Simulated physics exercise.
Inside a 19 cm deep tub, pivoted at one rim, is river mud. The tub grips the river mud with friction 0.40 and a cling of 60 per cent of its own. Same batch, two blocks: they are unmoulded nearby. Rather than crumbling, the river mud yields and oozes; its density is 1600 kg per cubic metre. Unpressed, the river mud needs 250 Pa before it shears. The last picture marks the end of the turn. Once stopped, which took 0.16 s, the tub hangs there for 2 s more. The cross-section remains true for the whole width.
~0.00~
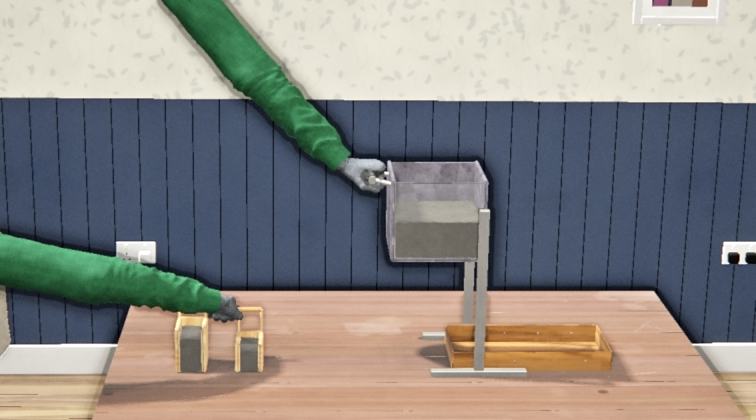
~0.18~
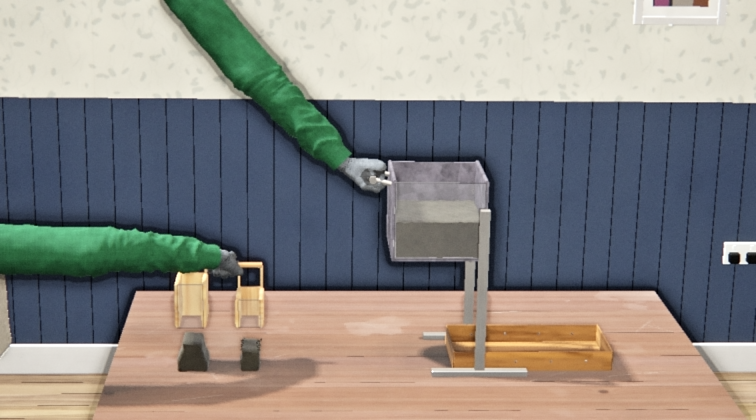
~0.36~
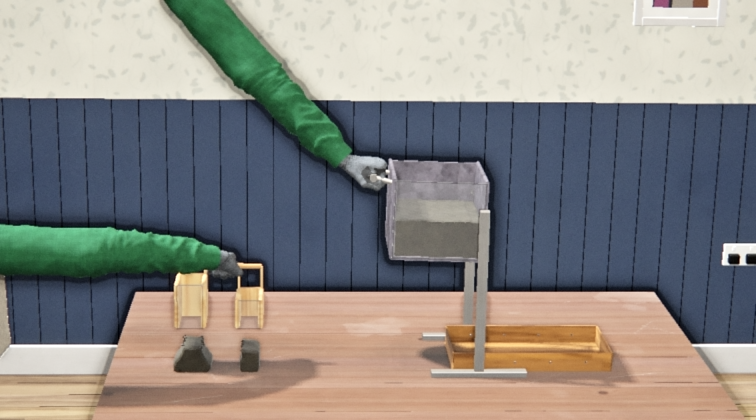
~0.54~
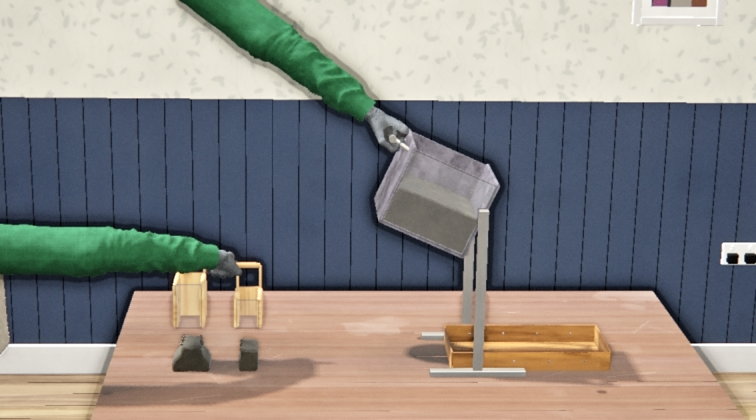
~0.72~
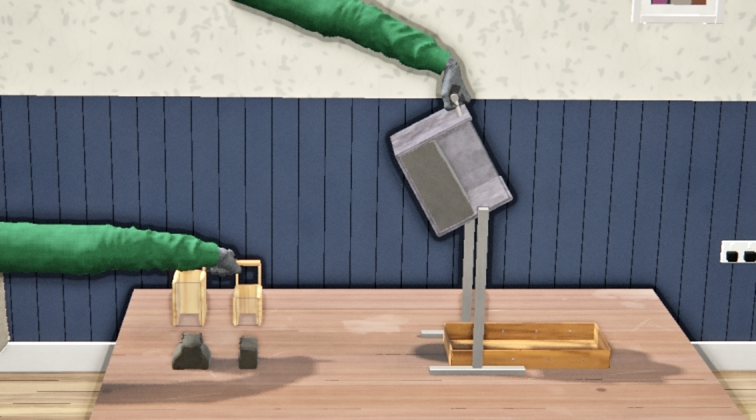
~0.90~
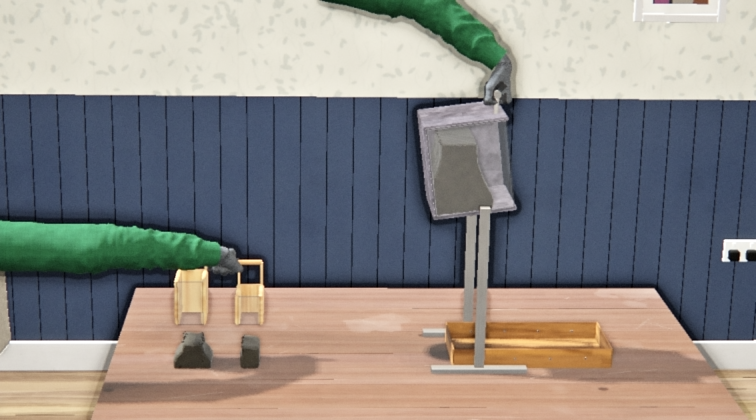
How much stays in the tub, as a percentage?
70 %.
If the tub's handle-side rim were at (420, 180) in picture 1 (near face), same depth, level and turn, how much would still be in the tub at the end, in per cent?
I'd guess around 100 per cent remains.
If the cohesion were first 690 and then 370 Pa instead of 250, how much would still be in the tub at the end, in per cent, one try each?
Expect about 100 in a hundred, then about 85 in a hundred.
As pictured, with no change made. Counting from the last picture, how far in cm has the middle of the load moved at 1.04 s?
Displacement noted: Approx. 5 cm... about that.
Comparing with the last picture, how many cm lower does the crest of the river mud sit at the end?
Roughly 9 cm.
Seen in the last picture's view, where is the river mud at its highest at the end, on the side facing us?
Near (446, 180).
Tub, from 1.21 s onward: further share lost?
About 4 percent.
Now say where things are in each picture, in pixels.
The first frame shows handle-side rim at (396, 182), tilt 0 degrees; top of the river mud at (412, 221); blocks stand 9.4 cm, 6.0 cm (left to right).
The second frame shows handle-side rim at (397, 182), tilt 0 degrees; top of the river mud at (413, 221); blocks stand 7.6 cm, 5.8 cm (left to right).
The third frame shows handle-side rim at (398, 181), tilt 2 degrees; top of the river mud at (398, 220); blocks stand 6.8 cm, 5.8 cm (left to right).
The fourth frame shows handle-side rim at (417, 150), tilt 24 degrees; top of the river mud at (399, 189); blocks stand 6.8 cm, 5.7 cm (left to right).
The fifth frame shows handle-side rim at (471, 121), tilt 62 degrees; top of the river mud at (431, 143); blocks stand 6.8 cm, 5.7 cm (left to right).
The sixth frame shows handle-side rim at (507, 121), tilt 82 degrees; top of the river mud at (476, 145); blocks stand 6.8 cm, 5.7 cm (left to right).
After 1.04 s, the tub is at 82 degrees and holds 94 %.
After 1.21 s, the tub is at 82 degrees and holds 74 %.
After 1.38 s, the tub is at 82 degrees and holds 70 %.
After 1.55 s, the tub is at 82 degrees and holds 70 %.
After 2.90 s, at the end, the tub is at 82 degrees and holds 70 %.
